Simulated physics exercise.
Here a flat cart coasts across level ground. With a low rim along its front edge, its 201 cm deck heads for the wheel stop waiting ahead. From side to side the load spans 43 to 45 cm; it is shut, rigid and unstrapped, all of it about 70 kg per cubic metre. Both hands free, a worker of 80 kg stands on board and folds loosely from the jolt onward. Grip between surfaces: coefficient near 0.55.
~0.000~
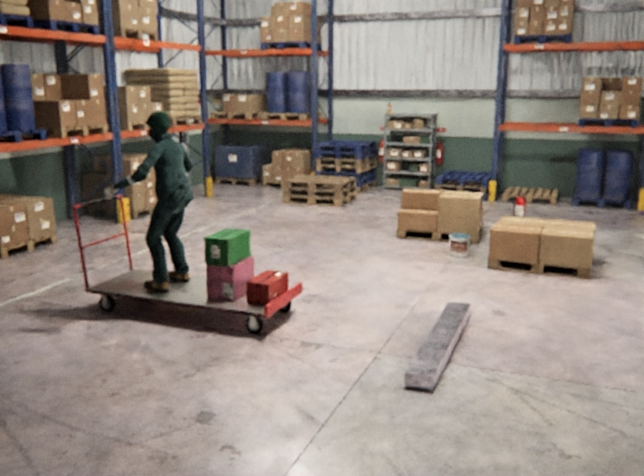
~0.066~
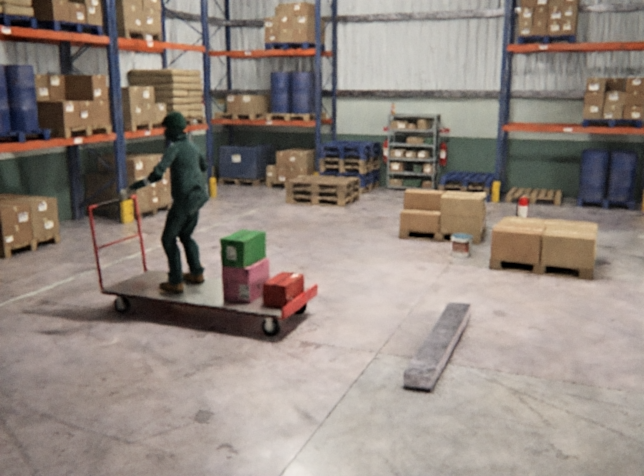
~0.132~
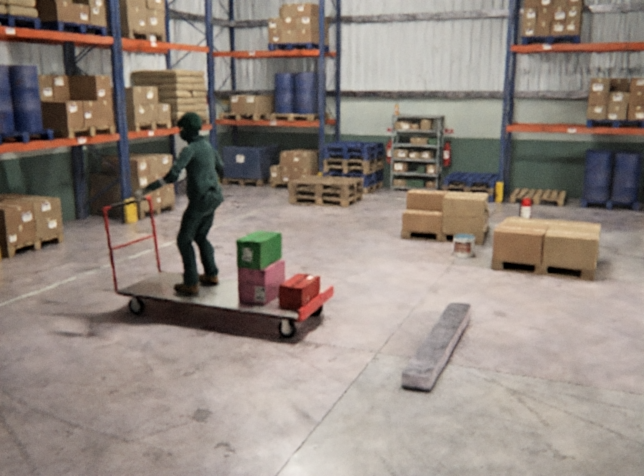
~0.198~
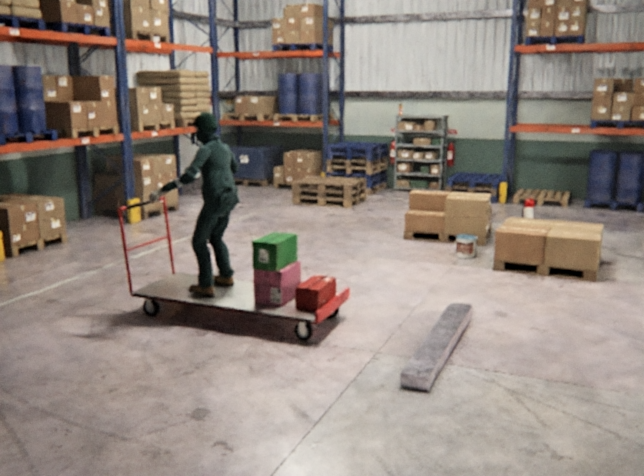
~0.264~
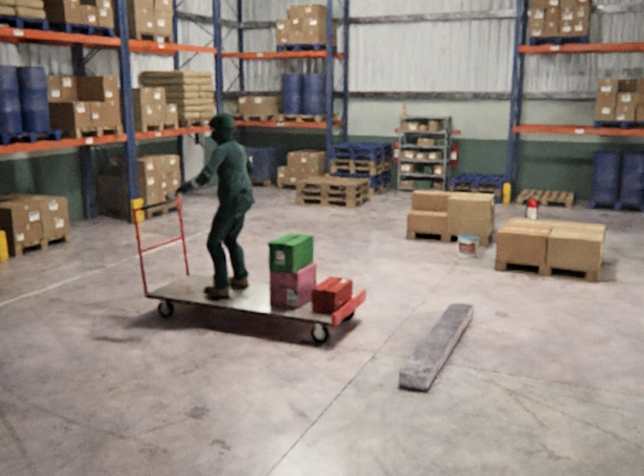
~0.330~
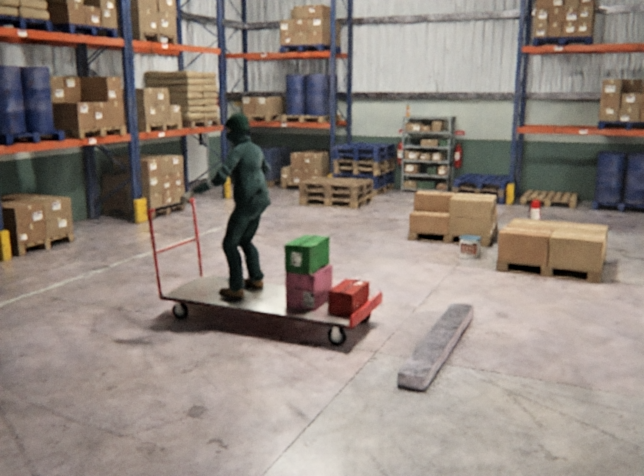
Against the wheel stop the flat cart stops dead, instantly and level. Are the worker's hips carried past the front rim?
Yes.
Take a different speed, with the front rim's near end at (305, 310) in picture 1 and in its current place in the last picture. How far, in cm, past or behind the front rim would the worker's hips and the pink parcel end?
Hips: 80 cm behind; pink: 40 cm behind.
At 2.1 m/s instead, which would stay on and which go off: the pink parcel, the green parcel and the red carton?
Pink: Kept; green: Lost; red: Kept.
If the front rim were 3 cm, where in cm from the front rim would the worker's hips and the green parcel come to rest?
In that case the hips stop 10 cm beyond the rim and the green item 60 cm beyond it.
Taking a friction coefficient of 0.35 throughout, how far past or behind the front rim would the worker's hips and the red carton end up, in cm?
Hips 50 past, red 40 behind.
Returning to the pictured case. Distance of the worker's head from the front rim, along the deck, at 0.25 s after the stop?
Position: Approx. 70 cm behind the front rim.
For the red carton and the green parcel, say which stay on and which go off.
End result - red: Stays; green: Goes over.
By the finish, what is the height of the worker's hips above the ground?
Hip height: Approx. 25 cm.
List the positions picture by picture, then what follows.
Hips (174, 196), red carton (268, 288), rim corner (266, 314); 0 cm covered, 149 to go, in the first picture.
Hips (190, 197), red carton (284, 289), rim corner (283, 316); 17 cm covered, 132 to go, in the second picture.
Hips (205, 198), red carton (300, 291), rim corner (299, 318); 33 cm covered, 116 to go, in the third picture.
Hips (221, 199), red carton (316, 293), rim corner (316, 320); 50 cm covered, 99 to go, in the fourth picture.
Hips (236, 200), red carton (333, 295), rim corner (333, 322); 67 cm covered, 83 to go, in the fifth picture.
Hips (252, 201), red carton (349, 297), rim corner (351, 325); 83 cm covered, 66 to go. Speed about 2.5 m/s, in the sixth picture.
The wheels strike at 0.59 s.
After 1.14 s the worker's hips are 9 cm behind the rim, near (431, 282) in the last picture's view.
After 1.59 s the worker's hips are 19 cm past the rim, near (462, 304) in the last picture's view.
When all is still (4.2 s), past the rim, green parcel and the worker's hips; behind it, red carton and pink parcel.
